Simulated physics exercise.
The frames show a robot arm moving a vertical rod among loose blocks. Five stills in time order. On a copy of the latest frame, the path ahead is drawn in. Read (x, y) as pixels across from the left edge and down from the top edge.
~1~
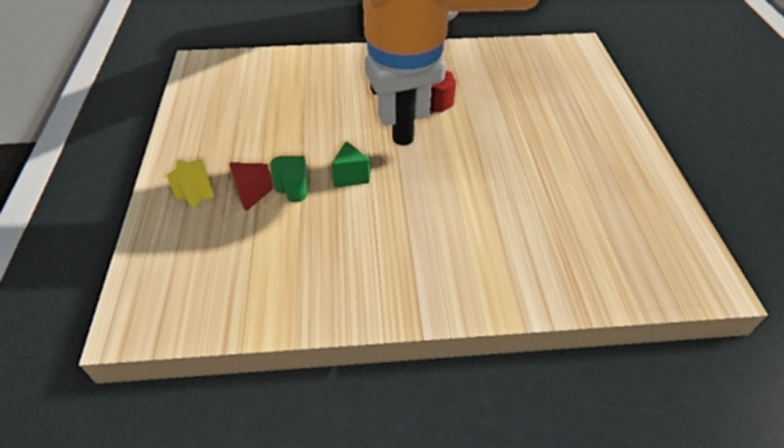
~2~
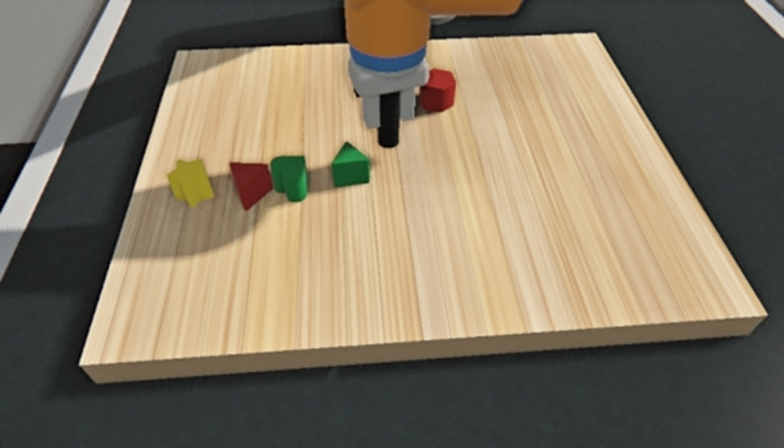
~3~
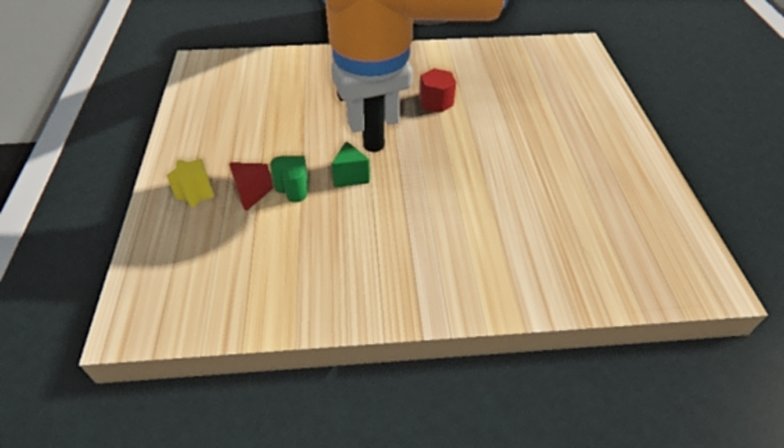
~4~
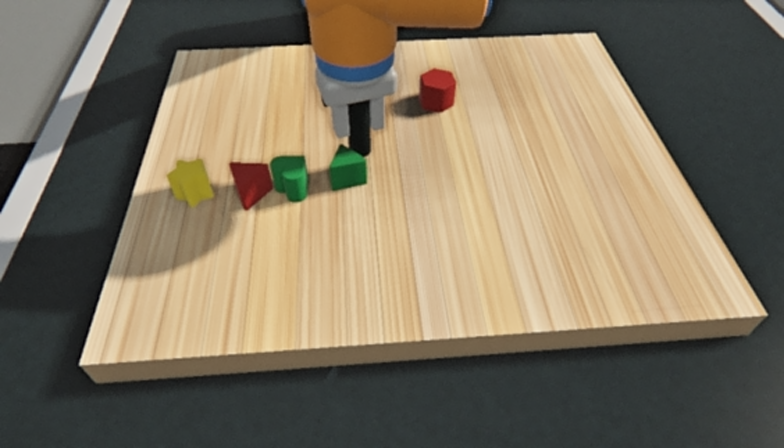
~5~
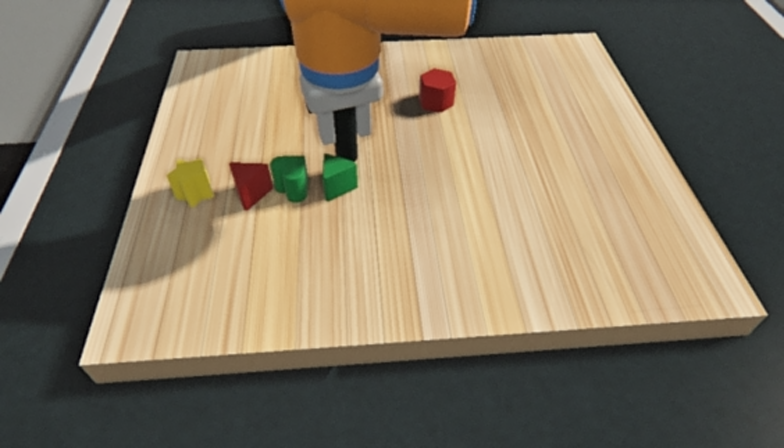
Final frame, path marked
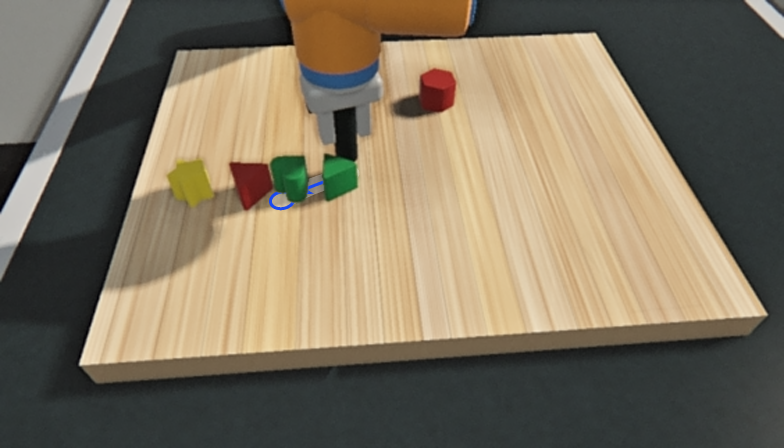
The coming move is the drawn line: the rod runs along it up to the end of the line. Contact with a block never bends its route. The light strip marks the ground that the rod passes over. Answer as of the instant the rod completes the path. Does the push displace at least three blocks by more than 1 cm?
That would be a yes.
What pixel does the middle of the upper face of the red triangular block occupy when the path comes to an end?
In the picture, that point is around (225, 172).
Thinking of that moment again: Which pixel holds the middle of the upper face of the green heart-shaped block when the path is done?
It is at (253, 169).
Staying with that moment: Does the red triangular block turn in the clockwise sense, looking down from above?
I expect not.
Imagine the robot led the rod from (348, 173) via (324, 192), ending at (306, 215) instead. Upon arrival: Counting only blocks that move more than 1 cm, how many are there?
By the end of the path, one block has moved more than about a centimetre.
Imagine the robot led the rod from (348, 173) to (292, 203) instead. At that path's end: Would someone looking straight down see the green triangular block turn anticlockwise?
I believe so.
The line goes from (348, 173) via (315, 185), ending at (282, 200).
On the path given first. Halfway along, rod at (312, 169); red triangular block at (241, 171); green heart-shaped block at (283, 166); green triangular block at (319, 178), turned 25° anticlockwise.
At the end, rod at (279, 184); red triangular block at (225, 172), turned 45° anticlockwise; green heart-shaped block at (253, 169), turned 35° clockwise; green triangular block at (313, 181), turned 55° anticlockwise.
